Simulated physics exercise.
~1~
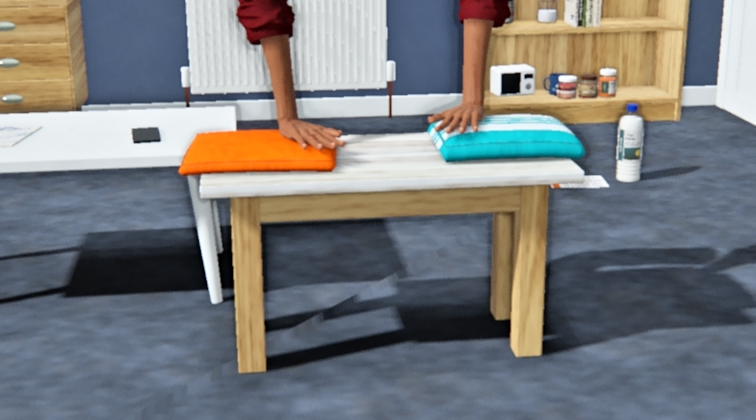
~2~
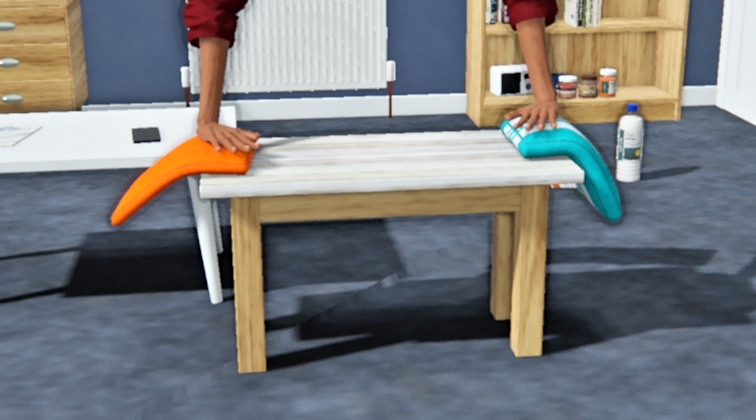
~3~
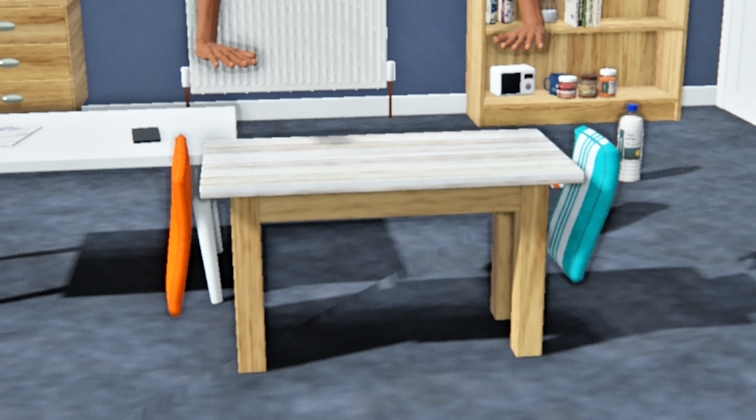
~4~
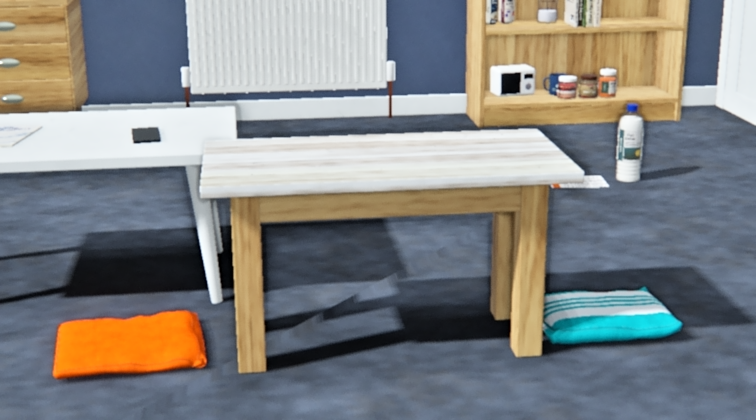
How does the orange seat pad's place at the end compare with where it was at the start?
At the start it lies on the left end of the table under a hand. By the end it is flat on the floor to the left of the table.
